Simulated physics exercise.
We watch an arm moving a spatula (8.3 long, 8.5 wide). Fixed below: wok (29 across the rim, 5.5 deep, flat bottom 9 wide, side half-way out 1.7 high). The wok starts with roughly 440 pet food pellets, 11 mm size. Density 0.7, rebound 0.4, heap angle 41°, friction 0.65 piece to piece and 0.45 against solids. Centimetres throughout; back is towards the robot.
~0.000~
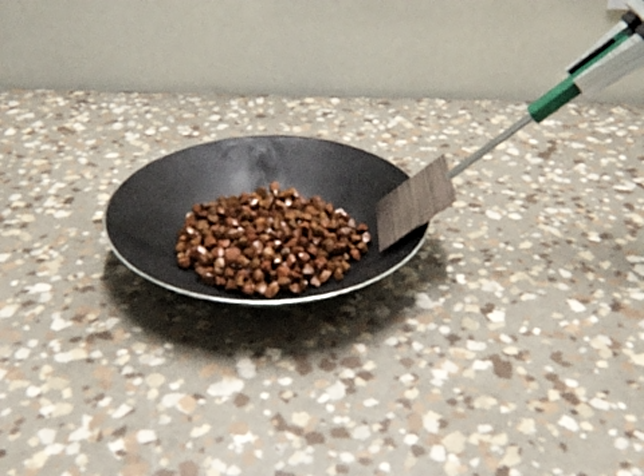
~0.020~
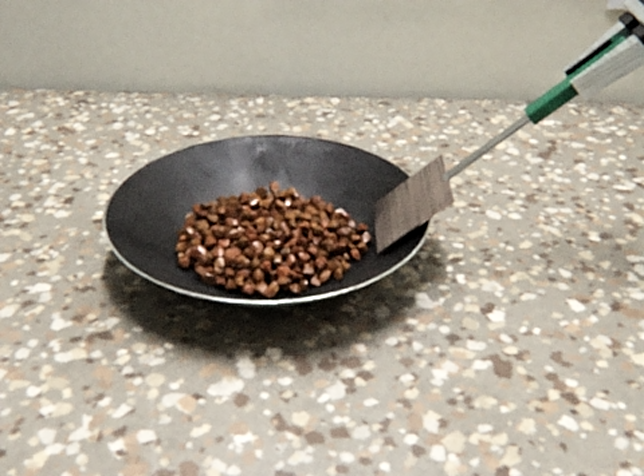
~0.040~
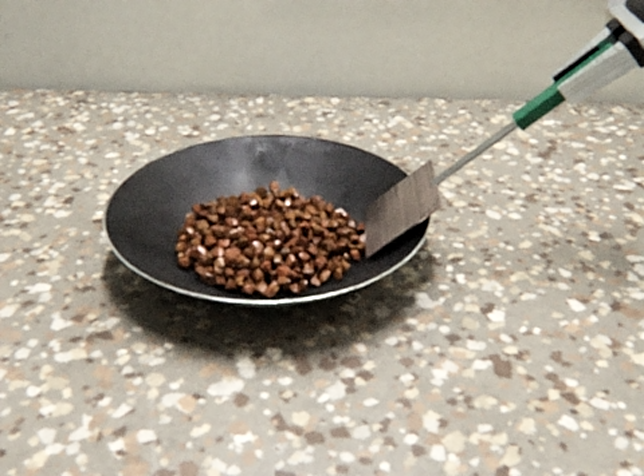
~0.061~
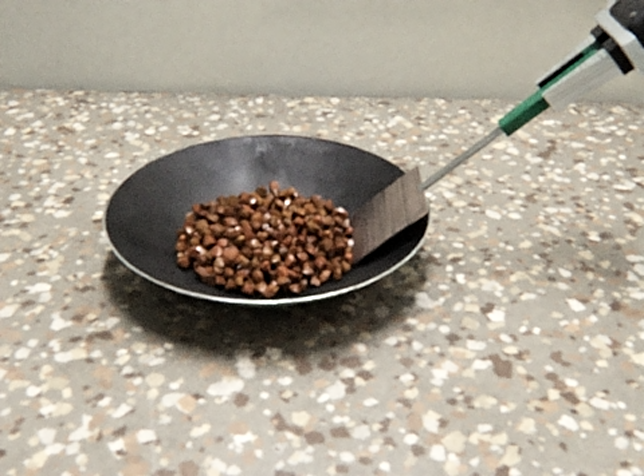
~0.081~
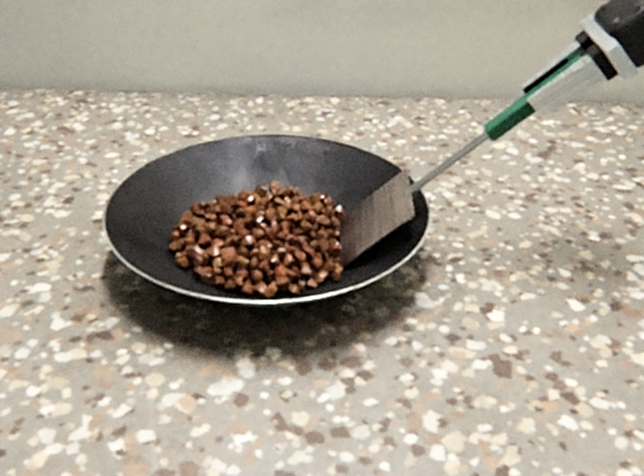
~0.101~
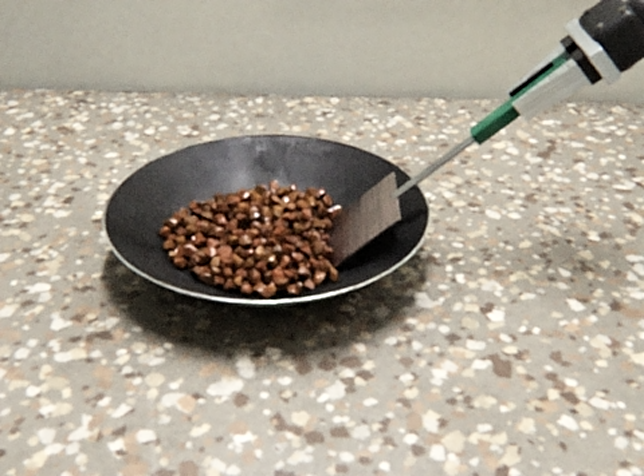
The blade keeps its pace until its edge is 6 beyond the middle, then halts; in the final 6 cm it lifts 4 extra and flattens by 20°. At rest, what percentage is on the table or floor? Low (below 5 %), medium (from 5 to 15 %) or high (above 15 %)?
A low share, below 5 %, ends on the table or floor.
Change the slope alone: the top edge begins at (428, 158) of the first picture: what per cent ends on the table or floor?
Some 0 per cent.
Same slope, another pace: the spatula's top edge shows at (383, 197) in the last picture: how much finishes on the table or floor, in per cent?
Some 0 per cent.
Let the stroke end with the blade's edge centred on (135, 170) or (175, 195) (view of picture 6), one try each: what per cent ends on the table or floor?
Some 35 and 5 per cent.
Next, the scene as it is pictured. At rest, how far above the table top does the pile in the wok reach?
Roughly 7.0 cm.
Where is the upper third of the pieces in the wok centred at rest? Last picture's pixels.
At about (165, 213).
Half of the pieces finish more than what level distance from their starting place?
About 5 cm.
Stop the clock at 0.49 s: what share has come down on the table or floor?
Roughly 0 per cent.
After 0.18 s, sloping 43°, highest piece 5 above the table; 443 in the wok.
After 0.25 s, sloping 34°, highest piece 6 above the table; 443 in the wok.
After 0.49 s, sloping 23°, highest piece 8 above the table; 442 in the wok, 1 on the table or floor.
After 1.54 s, sloping 23°, highest piece 7 above the table; 442 in the wok, 1 on the table or floor.
At rest, 442 in the wok, 1 on the table or floor. That is 0 % on the table or floor.
